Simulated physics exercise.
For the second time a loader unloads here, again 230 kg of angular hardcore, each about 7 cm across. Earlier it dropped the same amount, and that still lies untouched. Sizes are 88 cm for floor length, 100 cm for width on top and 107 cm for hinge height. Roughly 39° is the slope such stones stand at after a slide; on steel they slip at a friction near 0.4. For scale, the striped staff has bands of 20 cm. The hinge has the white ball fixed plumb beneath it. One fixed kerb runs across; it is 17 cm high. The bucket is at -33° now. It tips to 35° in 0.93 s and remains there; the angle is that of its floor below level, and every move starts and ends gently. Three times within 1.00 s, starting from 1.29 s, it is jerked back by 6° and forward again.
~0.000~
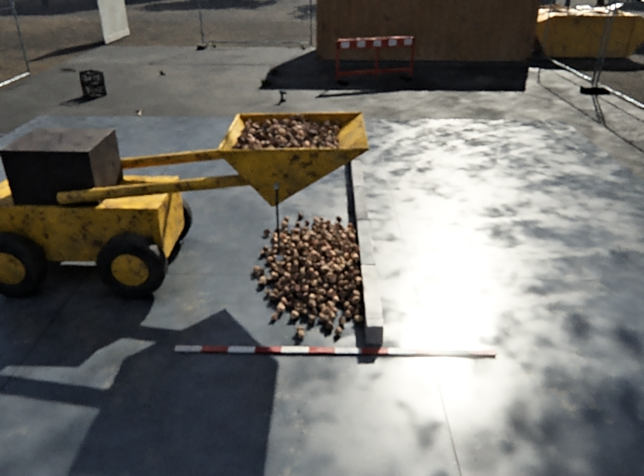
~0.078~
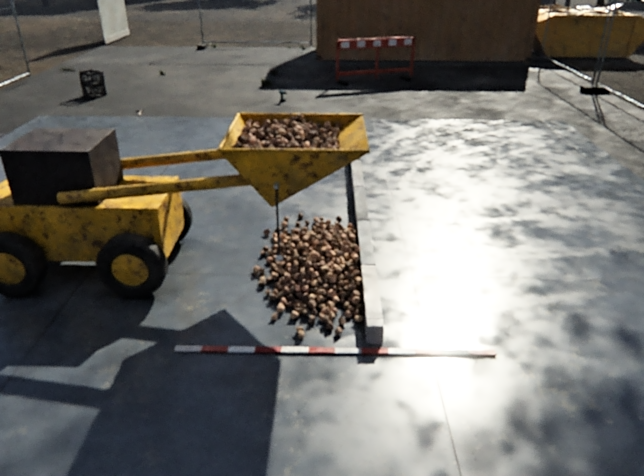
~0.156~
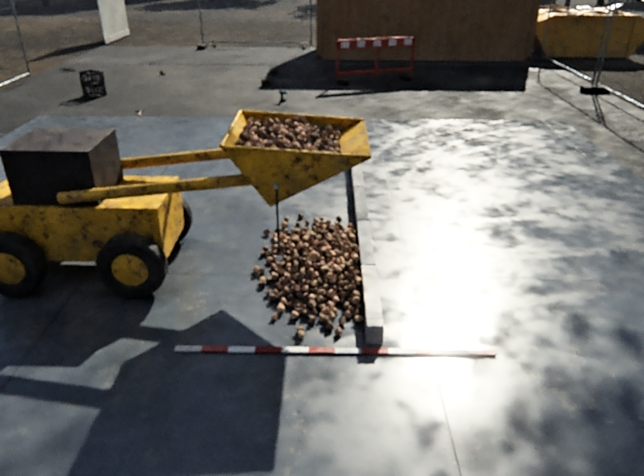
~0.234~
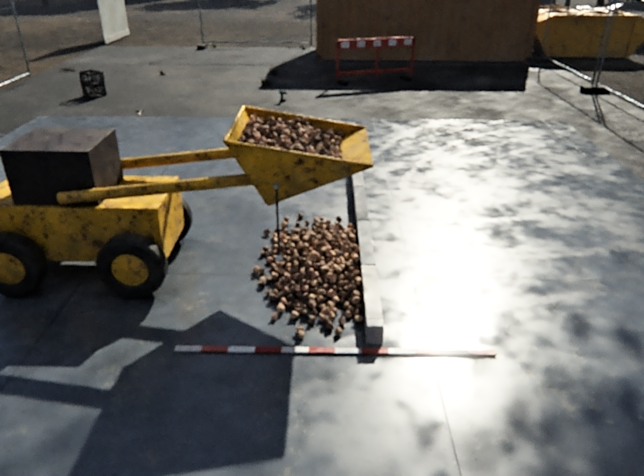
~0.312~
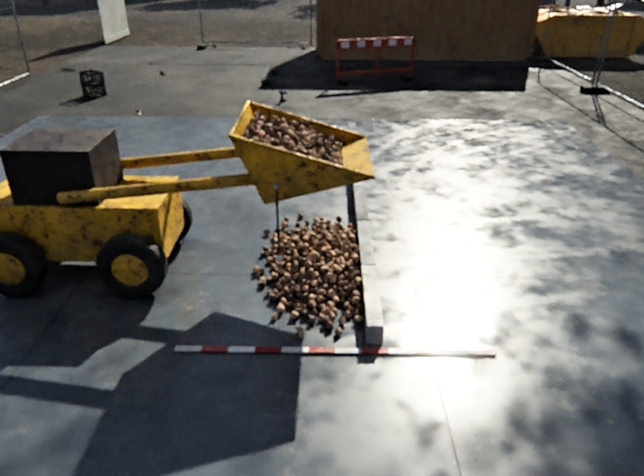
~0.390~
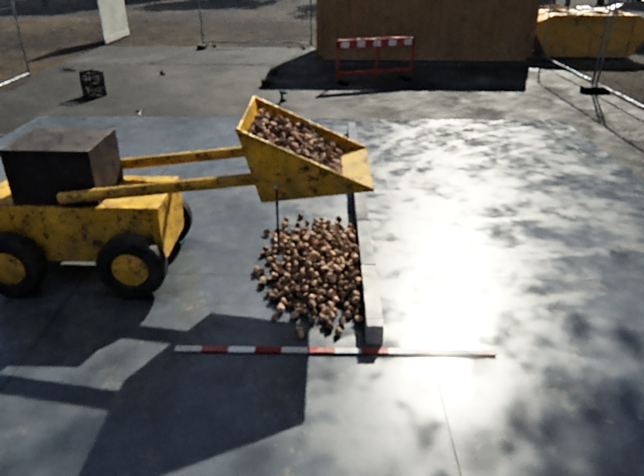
At the start, a yellow loader on the left holds a raised bucket full of brown stones above a similar pile lying against a low kerb. The bucket then tilts slowly, its back edge rising and its right lip dipping, while the stones stay inside and the pile below lies still.
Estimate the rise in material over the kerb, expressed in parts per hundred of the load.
Close to 81 parts in a hundred.
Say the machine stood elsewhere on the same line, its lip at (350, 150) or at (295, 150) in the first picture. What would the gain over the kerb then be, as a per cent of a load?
The first would add some 45 per cent and the second some 5 per cent.
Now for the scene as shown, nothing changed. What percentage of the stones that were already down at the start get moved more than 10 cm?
The answer is about 0 per cent.
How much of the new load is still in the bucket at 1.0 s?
It keeps some 95 percent of its load.
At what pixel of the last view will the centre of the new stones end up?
I'd put their centre close to (396, 260).
After 0.7 s the floor is at 25°; in per cent of one load, 100 in the bucket, 100 on this side of the kerb; the foremost stones are at (355, 251).
After 1.0 s the floor is at 35°; in per cent of one load, 94 in the bucket, 106 on this side of the kerb; the foremost stones are at (357, 240).
After 2.7 s the floor is at 35°; in per cent of one load, 0 in the bucket, 119 on this side of the kerb, 81 over the kerb; the foremost stones are at (494, 272).
After 5.2 s the floor is at 35°; in per cent of one load, 0 in the bucket, 119 on this side of the kerb, 81 over the kerb; the foremost stones are at (494, 272). Net gain over the kerb, 81.
